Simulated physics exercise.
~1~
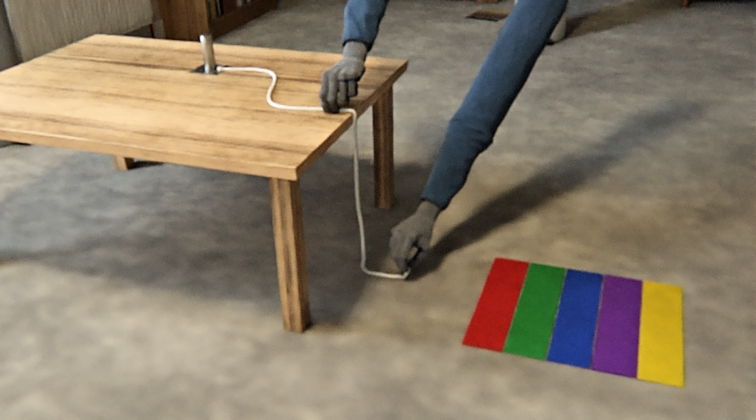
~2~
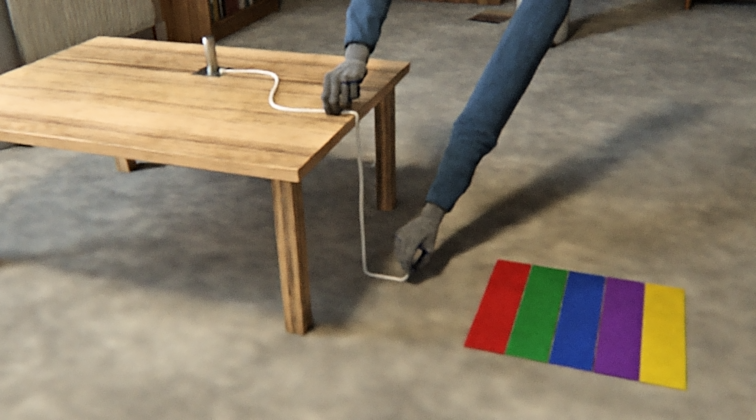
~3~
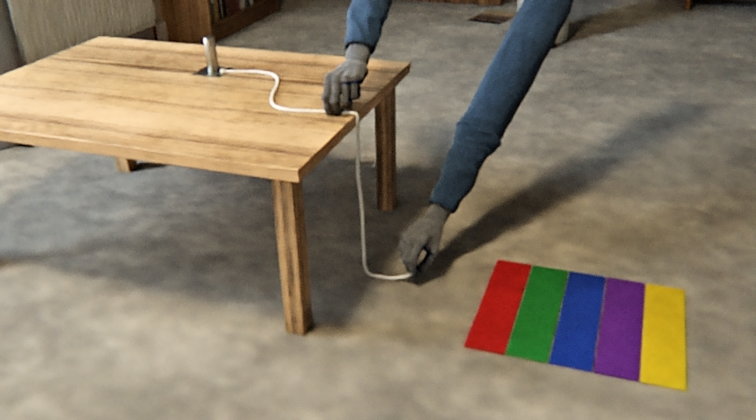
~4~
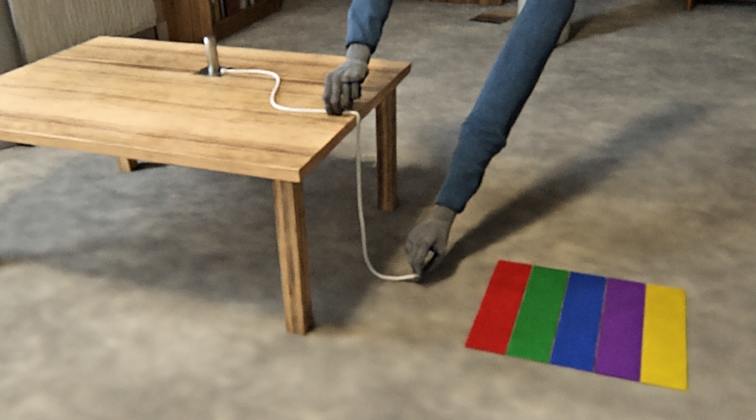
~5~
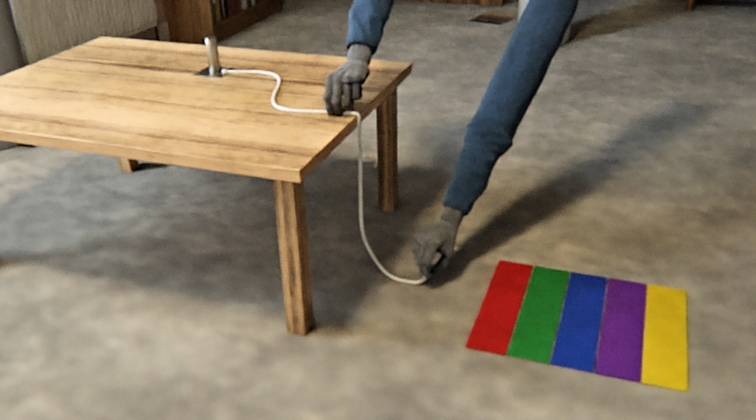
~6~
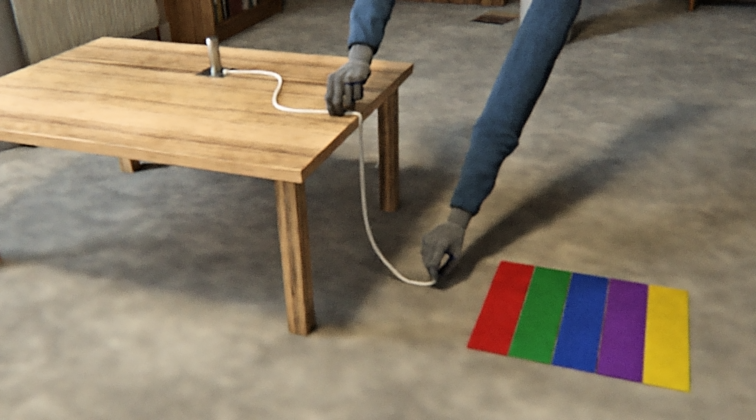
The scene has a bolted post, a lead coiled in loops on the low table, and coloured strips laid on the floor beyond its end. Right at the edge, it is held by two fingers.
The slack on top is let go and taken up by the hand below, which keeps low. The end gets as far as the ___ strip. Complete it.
The end gets as far as the blue strip.
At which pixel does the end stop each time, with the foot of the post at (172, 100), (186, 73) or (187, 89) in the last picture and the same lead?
First (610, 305), then (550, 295), and last (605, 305).
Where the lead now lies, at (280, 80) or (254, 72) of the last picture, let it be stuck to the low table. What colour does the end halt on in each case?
First try blue, second try blue.
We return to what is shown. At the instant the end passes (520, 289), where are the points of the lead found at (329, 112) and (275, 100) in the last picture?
You'll find them at about (369, 130) and about (319, 97).
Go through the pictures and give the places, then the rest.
End (408, 267); red (488, 330); green (529, 337); blue (572, 345); purple (616, 354); yellow (661, 362), in the first frame.
End (413, 270); lead through (253, 72) (275, 88) (291, 110) (357, 126) (362, 199) (364, 261), in the second frame.
End (417, 271), in the third frame.
End (424, 272); lead through (255, 72) (277, 88) (292, 110) (358, 126) (360, 198) (367, 261), in the fourth frame.
End (431, 274), in the fifth frame.
End (439, 275); lead through (257, 73) (279, 89) (295, 111) (360, 127) (364, 199) (385, 261), in the sixth frame.
Soon after, end near (520, 289); over red.
Then, end near (563, 297); over green.
At full stretch, end near (590, 301); over blue. It halts on the blue strip.
